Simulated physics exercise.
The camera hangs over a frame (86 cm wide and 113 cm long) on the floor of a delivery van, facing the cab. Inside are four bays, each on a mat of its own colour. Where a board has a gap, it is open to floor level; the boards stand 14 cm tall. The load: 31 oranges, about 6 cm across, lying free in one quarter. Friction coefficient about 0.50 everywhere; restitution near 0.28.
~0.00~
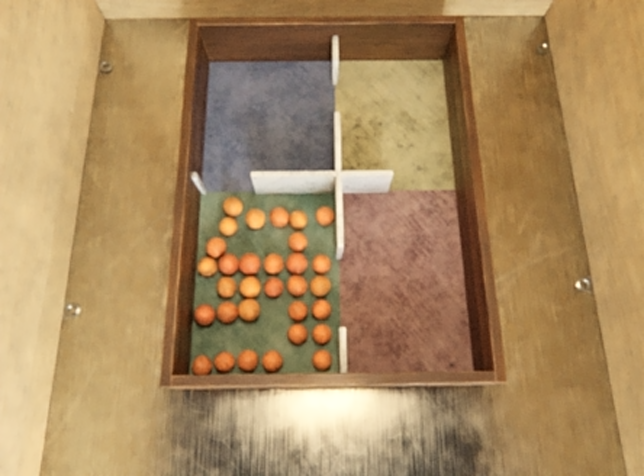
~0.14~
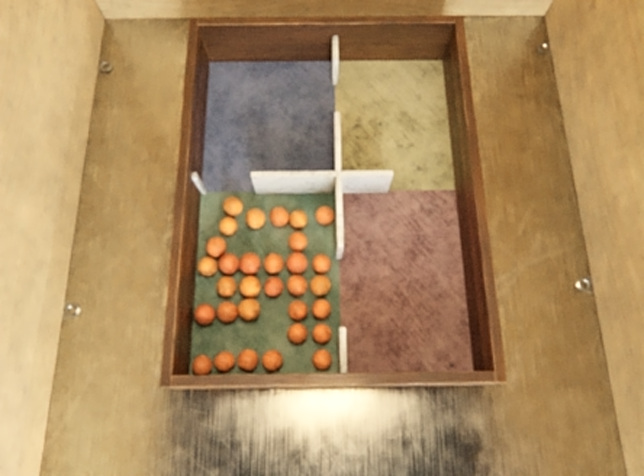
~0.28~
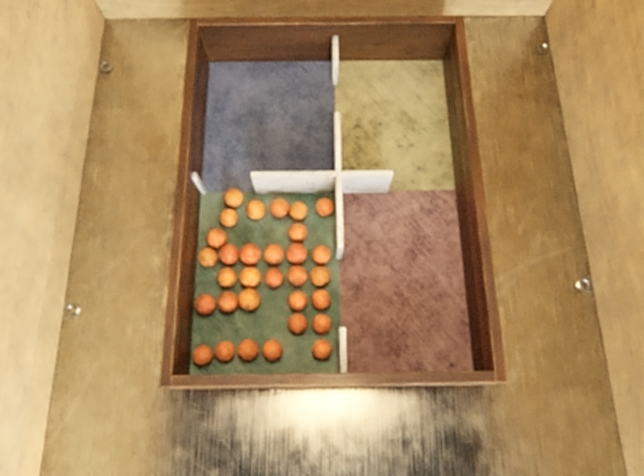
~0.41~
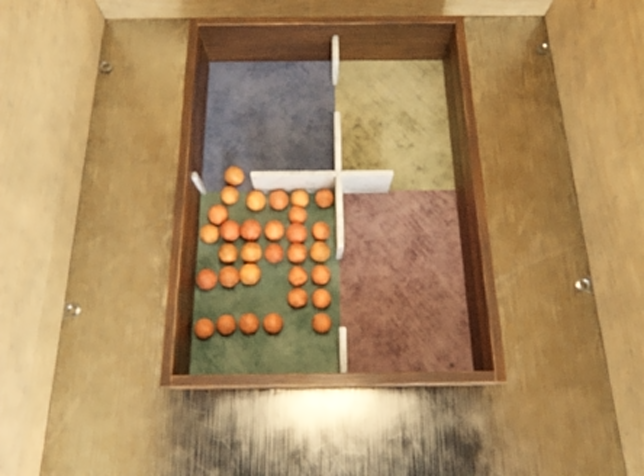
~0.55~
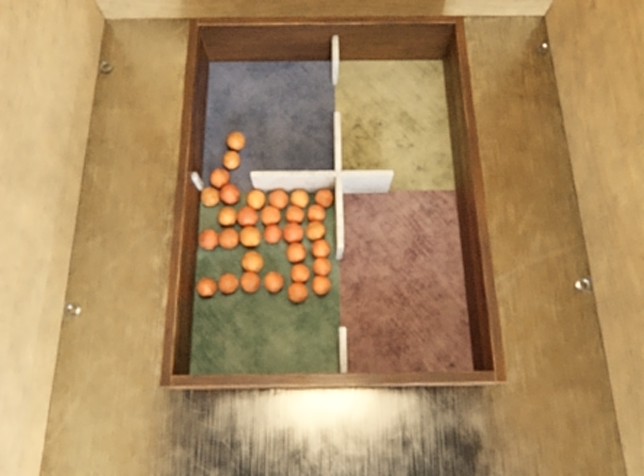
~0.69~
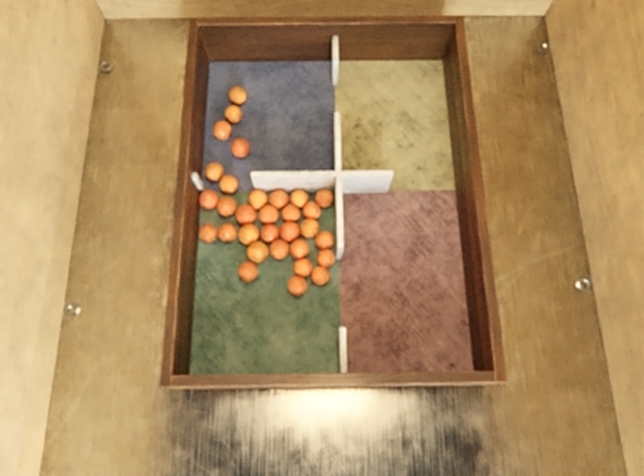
Small orange balls sliding up the green quarter of a divided wooden tray, several passing through a gap onto the blue quarter.
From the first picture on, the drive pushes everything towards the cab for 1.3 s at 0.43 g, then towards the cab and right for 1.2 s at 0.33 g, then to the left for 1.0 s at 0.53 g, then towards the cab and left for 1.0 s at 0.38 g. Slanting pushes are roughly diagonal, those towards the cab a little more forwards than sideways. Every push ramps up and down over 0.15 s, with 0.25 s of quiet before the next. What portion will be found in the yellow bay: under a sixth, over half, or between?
Under a sixth of the oranges end in the yellow bay.
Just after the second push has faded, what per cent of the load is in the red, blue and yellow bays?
Red 0, blue 40, yellow 10 per cent.
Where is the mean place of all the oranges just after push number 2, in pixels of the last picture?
Around (303, 150).
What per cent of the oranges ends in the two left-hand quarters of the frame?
Some 100 per cent.
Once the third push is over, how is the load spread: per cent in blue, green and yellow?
Blue 50, green 50, yellow 0 per cent.
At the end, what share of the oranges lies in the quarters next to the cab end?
About 70 per cent.
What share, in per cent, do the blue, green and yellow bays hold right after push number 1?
Blue 50, green 50, yellow 0 per cent.
After push 1 (1.54 s), 14 in the blue bay and 17 in the green bay.
After push 2 (2.99 s), 12 in the blue bay, 16 in the green bay and 3 in the yellow bay.
After push 3 (4.24 s), 16 in the blue bay, 14 in the green bay and 1 in the yellow bay.
After push 4 (5.49 s), 21 in the blue bay, 9 in the green bay and 1 in the yellow bay.
Final count (at 5.84 s), 21 in the blue bay, 9 in the green bay and 1 in the yellow bay. Asked share, 1 of 31, 3 per cent.
